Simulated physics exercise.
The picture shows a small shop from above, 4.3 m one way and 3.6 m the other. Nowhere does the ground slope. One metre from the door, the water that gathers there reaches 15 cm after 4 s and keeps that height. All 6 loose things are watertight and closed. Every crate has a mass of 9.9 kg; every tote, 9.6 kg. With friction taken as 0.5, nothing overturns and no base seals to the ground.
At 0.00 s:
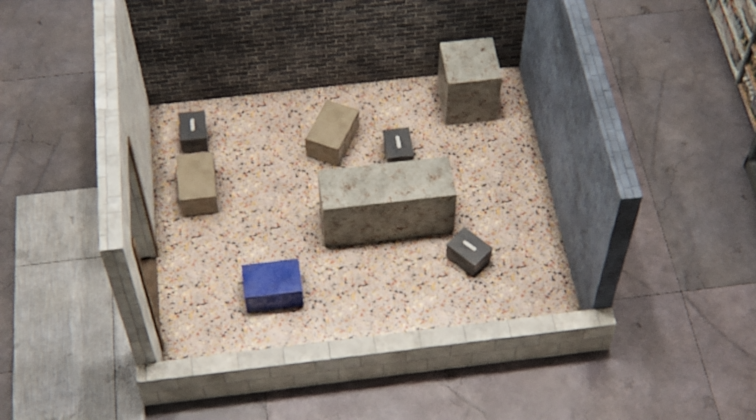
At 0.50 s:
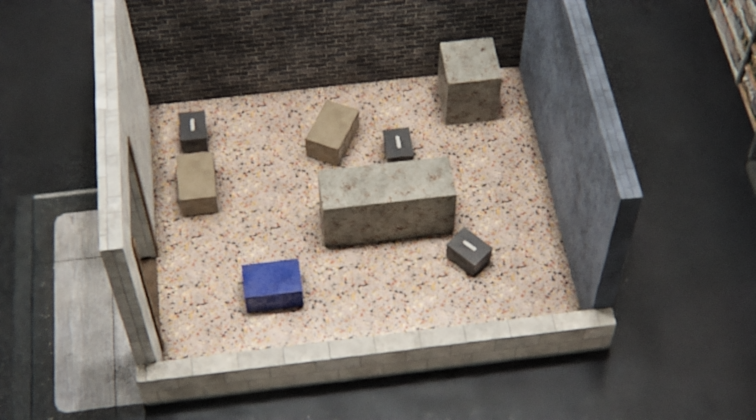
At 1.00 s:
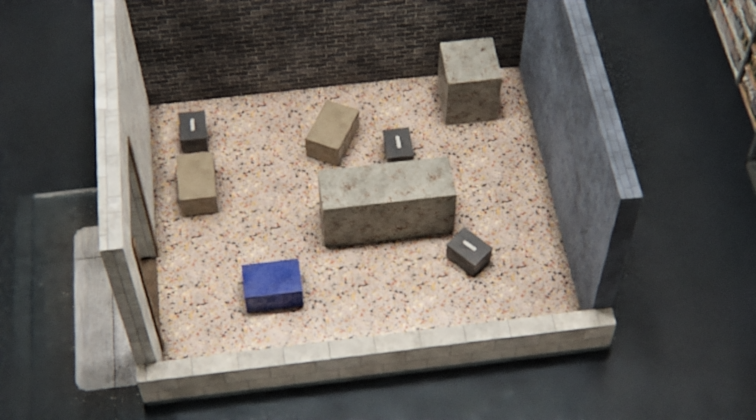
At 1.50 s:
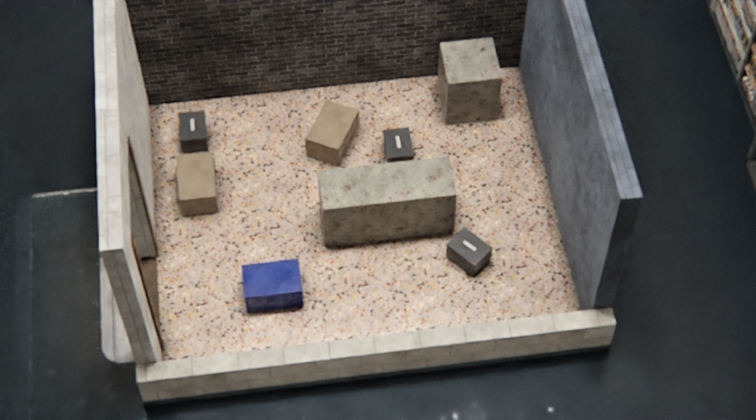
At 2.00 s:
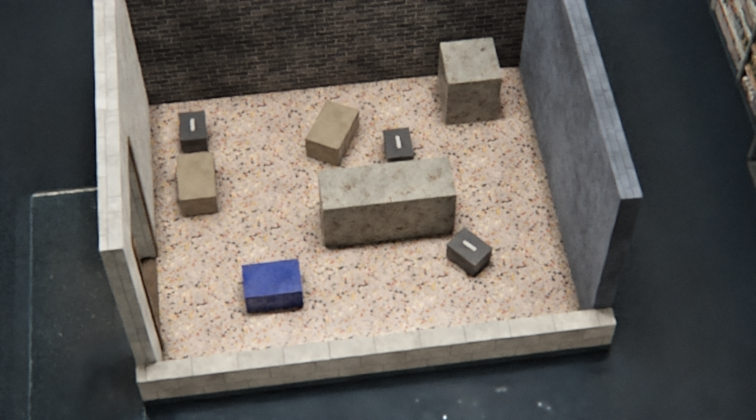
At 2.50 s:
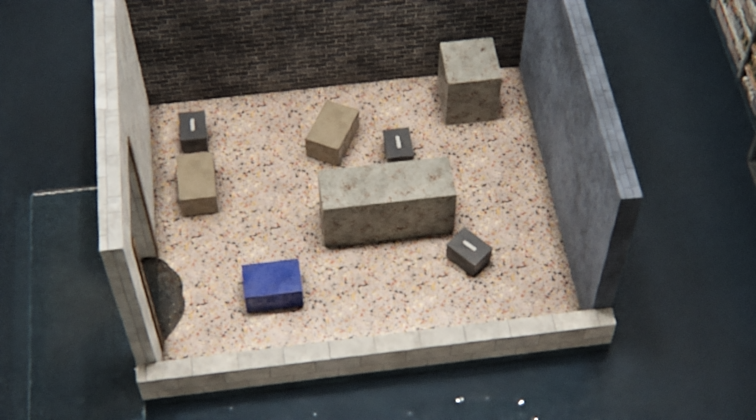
A small walled shop stays still as dark water covers the ground outside, then enters at left.
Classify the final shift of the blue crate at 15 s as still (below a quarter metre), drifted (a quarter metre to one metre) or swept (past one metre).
Swept.
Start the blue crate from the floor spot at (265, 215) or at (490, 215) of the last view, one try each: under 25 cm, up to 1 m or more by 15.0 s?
Results in order: It covers a small distance; it ends up well away.
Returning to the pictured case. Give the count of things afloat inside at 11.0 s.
1.
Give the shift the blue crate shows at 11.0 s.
I'd put it at around 300 cm.
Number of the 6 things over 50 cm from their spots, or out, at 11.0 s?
The number I get is 1.
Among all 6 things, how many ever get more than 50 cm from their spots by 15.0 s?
All told, that gives 2.
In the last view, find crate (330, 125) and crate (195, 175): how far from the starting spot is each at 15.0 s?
120 cm and 0 cm respectively.
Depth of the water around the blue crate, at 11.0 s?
Around 6 cm.
After 3.5 s the blue crate is near (272, 278), 0.0 m from its start, aground; 0 afloat.
After 6.8 s the blue crate is near (376, 278), 1.1 m from its start, aground; 0 afloat.
After 11.0 s the blue crate is near (534, 228), 2.8 m from its start, afloat; 1 afloat.
After 15.0 s the blue crate is near (444, 152), 2.4 m from its start, afloat; 4 afloat.
